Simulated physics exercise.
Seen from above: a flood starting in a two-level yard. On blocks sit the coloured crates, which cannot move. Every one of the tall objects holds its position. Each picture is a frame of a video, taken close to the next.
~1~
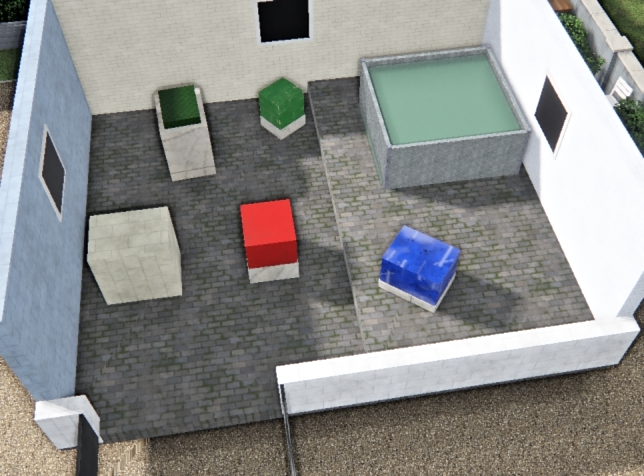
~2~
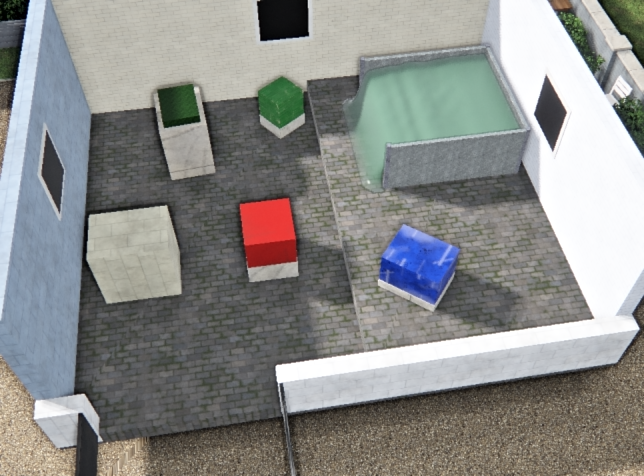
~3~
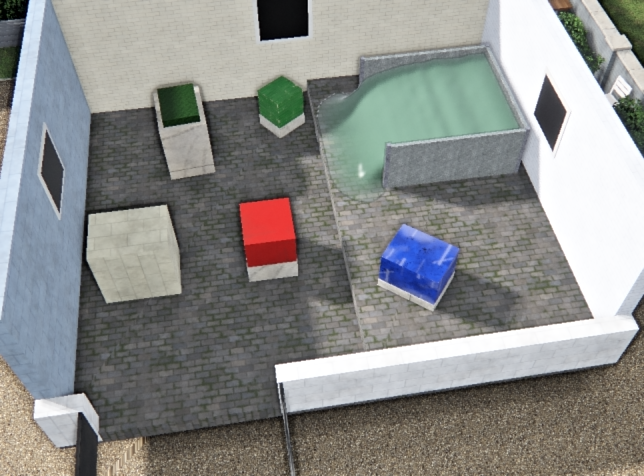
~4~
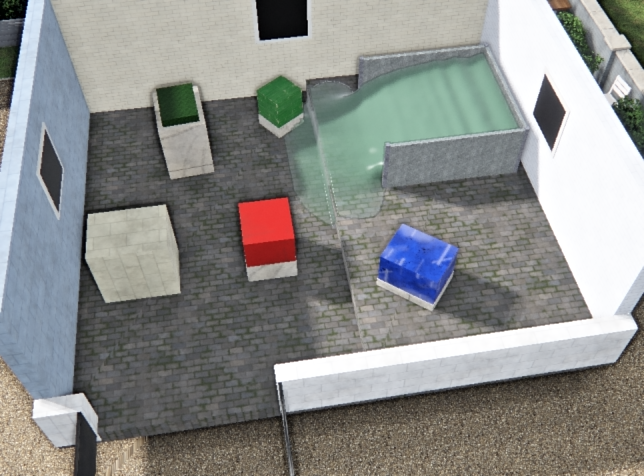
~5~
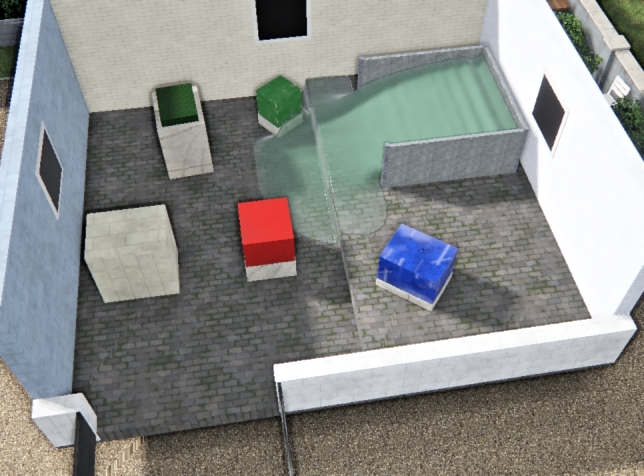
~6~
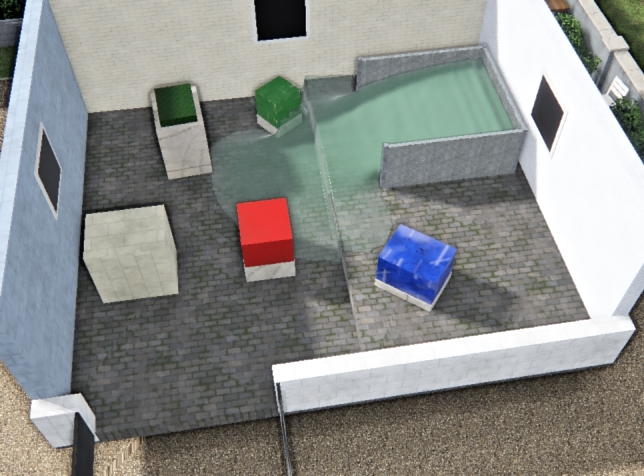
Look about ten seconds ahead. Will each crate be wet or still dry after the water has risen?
Blue crate: Untouched; red crate: Untouched; green crate: Touched.
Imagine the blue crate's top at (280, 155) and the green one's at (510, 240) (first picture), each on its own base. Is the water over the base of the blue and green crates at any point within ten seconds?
In short: Blue crate is wetted, green crate is spared.
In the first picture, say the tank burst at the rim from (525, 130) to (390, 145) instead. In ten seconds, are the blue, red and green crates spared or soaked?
Then the blue crate gets flooded, the red crate is untouched and the green crate is untouched.
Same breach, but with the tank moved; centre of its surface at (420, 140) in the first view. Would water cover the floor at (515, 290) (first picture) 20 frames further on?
Verdict on that spot: Untouched.
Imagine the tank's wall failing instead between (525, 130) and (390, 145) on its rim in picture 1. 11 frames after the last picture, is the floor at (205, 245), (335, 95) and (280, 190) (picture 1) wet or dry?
Going through them in turn: Still unsoaked, then still unsoaked, then still unsoaked.
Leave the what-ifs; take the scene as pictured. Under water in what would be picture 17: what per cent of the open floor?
I reckon around 55 %.
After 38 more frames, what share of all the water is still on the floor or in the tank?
86 % or so.
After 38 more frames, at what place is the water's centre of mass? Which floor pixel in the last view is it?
I reckon somewhere around (242, 191).
A moment on, water covers 40 % of the floor; the blue crate water round its plinth, the red crate water round its plinth, the green crate water round its plinth.
Next, water covers 55 % of the floor; the blue crate water round its plinth, the red crate water round its plinth, the green crate water round its plinth.
Then, water covers 65 % of the floor; the blue crate water round its plinth, the red crate water round its plinth, the green crate water round its plinth.
Later, water covers 70 % of the floor; the blue crate water round its plinth, the red crate water round its plinth, the green crate water round its plinth.
In the end, water covers 70 % of the floor; the blue crate stayed above the water, the red crate stayed above the water, the green crate was topped.
